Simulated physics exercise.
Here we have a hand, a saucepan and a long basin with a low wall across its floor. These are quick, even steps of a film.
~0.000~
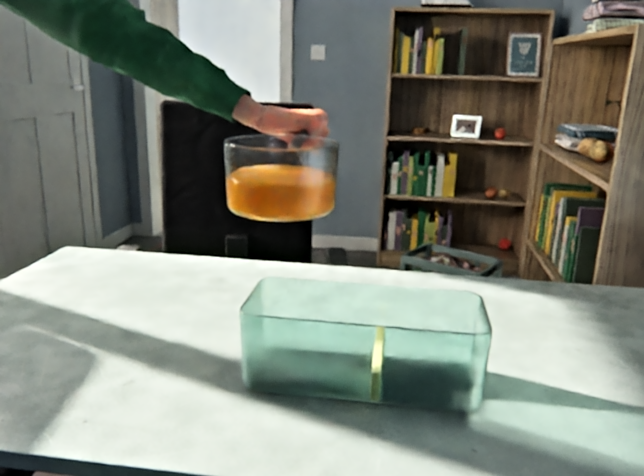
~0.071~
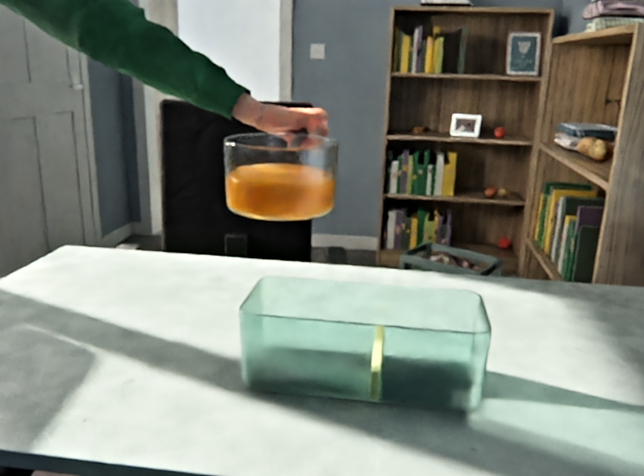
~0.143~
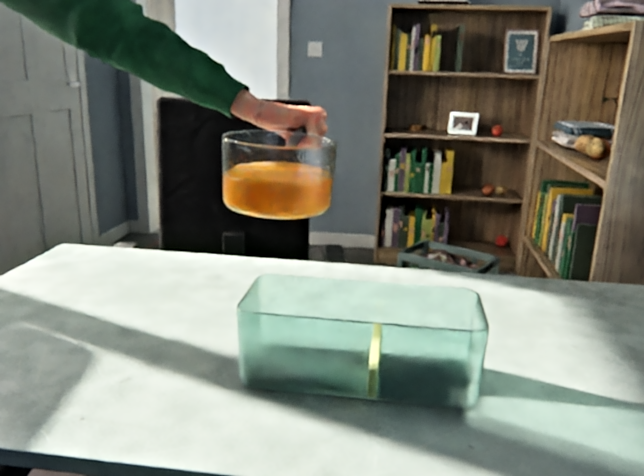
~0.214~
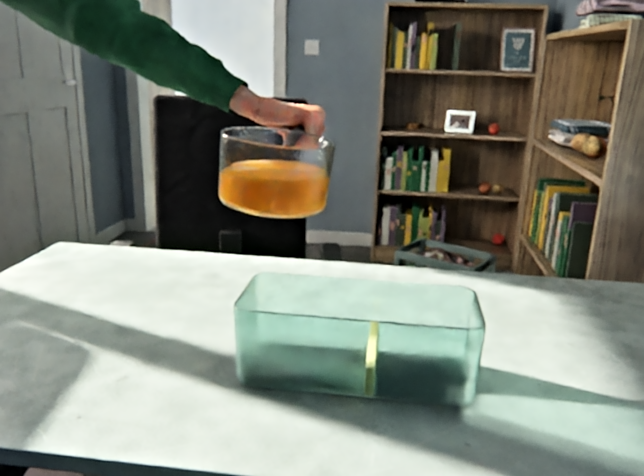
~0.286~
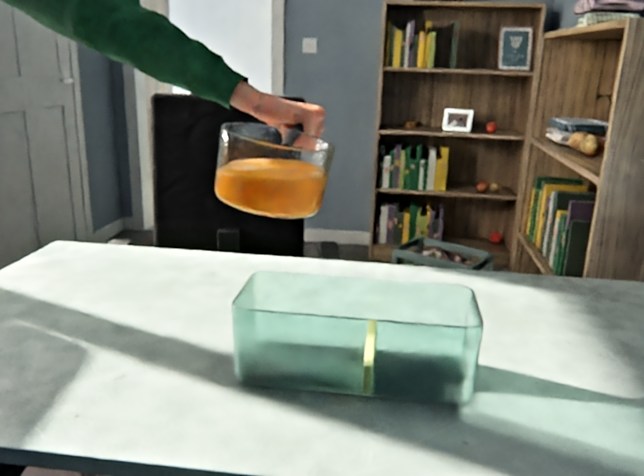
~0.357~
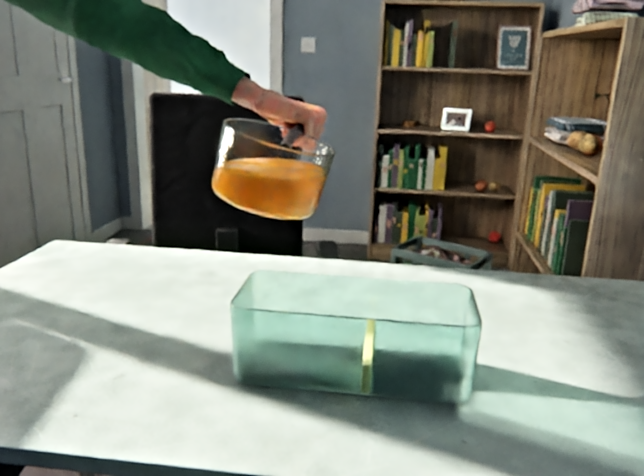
We see a hand in a green sleeve holding a clear saucepan of orange juice above a long, greenish basin with a low wall across its floor; the hand gradually tilts the pan slightly, its right side dipping.
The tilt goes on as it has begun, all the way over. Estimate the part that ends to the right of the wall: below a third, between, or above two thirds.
It comes to between a third and two thirds.
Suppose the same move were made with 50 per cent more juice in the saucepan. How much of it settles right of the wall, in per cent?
It comes to 60 per cent or so.
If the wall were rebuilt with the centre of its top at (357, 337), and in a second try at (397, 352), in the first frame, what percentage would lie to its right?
Roughly 75 per cent, and 15 per cent.
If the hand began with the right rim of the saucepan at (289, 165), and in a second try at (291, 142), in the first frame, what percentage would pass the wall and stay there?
First some 5, then 5 per cent.
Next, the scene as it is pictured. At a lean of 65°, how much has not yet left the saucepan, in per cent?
It comes to 80 per cent or so.
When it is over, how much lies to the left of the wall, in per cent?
Near 55 %.
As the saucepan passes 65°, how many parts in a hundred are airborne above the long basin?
Close to 20 per cent.
A moment on, the saucepan is tipped part way and 78 per cent is still to pour, 2 is left of the wall and 0 right of it.
Next, the saucepan is tipped on its side and 20 per cent is still to pour, 20 is left of the wall and 42 right of it.
Then the saucepan is tipped right over and 1 per cent is still to pour, 51 is left of the wall and 45 right of it.
Later the saucepan is tipped right over and 0 per cent is still to pour, 53 is left of the wall and 46 right of it.
At rest 53 per cent lies left of the wall, 46 right of it and 1 outside.
